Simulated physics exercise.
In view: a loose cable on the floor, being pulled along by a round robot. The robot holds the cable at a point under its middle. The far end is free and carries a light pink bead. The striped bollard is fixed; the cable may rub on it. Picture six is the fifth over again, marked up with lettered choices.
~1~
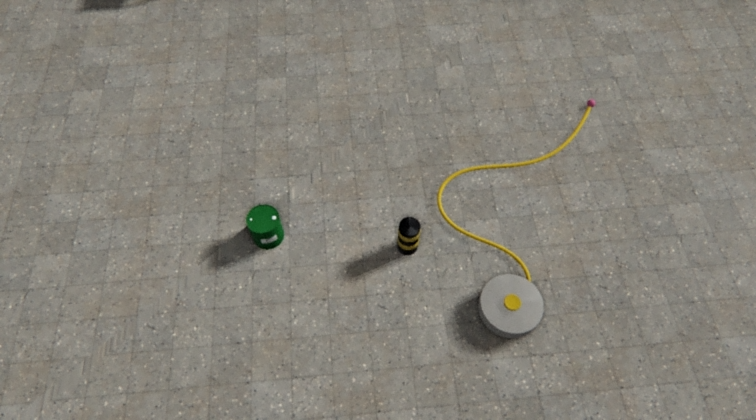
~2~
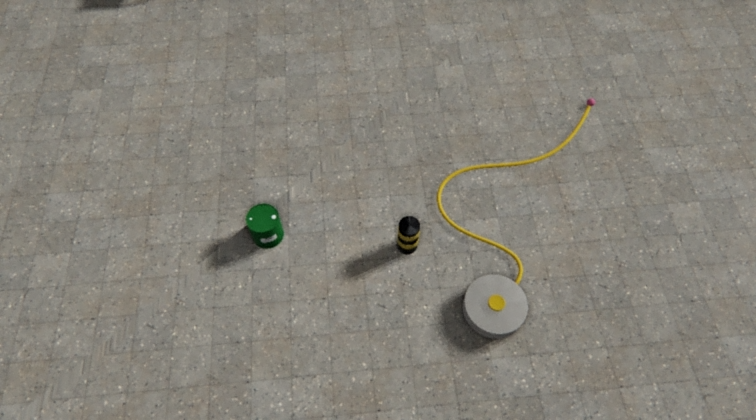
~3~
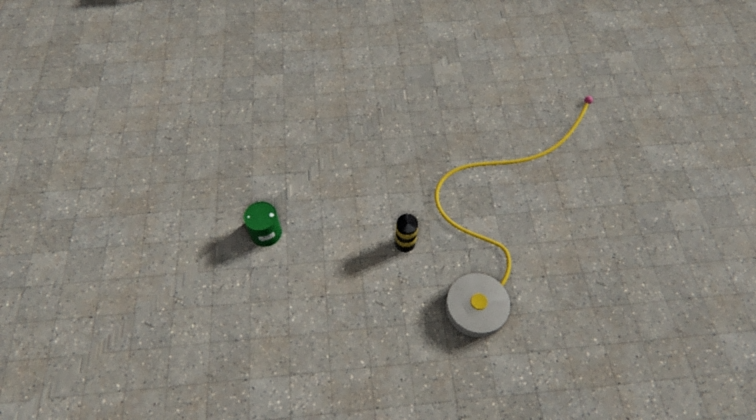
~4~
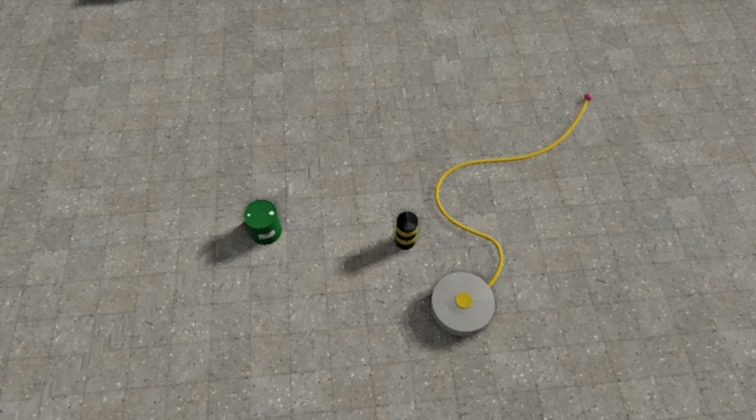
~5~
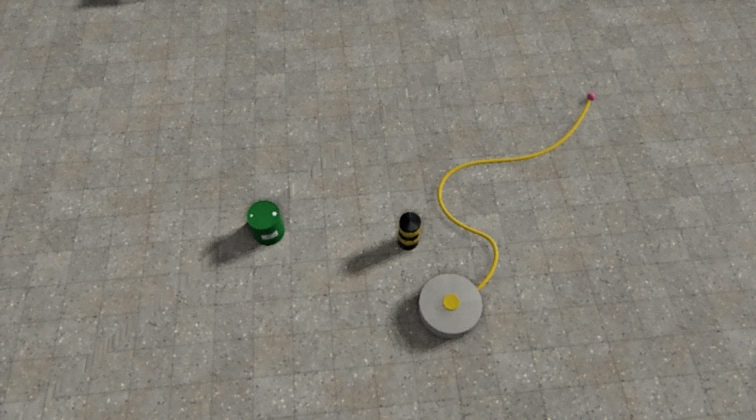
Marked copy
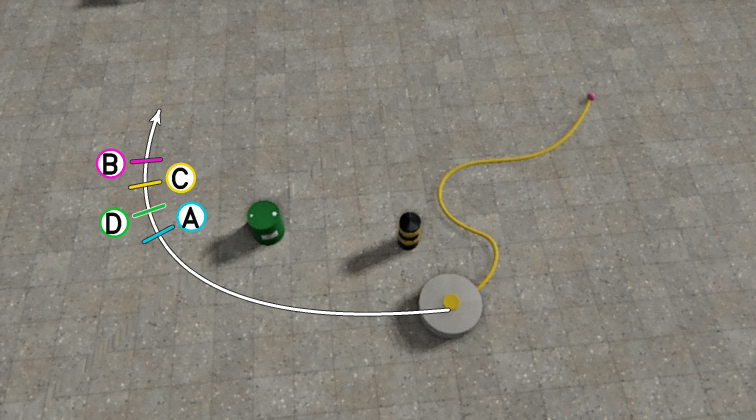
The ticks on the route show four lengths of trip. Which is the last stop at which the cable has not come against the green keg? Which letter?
Up to mark A.
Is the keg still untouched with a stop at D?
No.
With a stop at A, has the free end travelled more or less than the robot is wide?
By then, more.
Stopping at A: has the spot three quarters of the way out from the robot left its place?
Yes.
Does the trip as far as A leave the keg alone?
Yes.
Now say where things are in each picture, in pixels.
In the first frame, free end (591, 103); green keg (266, 227); bollard (409, 237).
In the second frame, robot (494, 307); free end (591, 102).
In the third frame, robot (477, 306); bollard (406, 234).
In the fourth frame, robot (462, 304); green keg (263, 223).
In the fifth frame, robot (450, 306); free end (591, 97); green keg (266, 223); bollard (409, 232).
On the marked copy, A at (158, 234); B at (146, 161); C at (145, 185); D at (149, 211); the route from (449, 310) via (205, 280) to (159, 111).
Taking A. A third of the way, robot (331, 309), middle of the cable (458, 173), free end (591, 97).
Two thirds of the way, robot (219, 285), middle of the cable (429, 239), free end (561, 130).
When it is over, robot (155, 230), middle of the cable (366, 254), free end (520, 164); only the bollard has been touched, if anything.
As for the rest, B brings the cable against the keg; C brings the cable against the keg; D brings the cable against the keg.
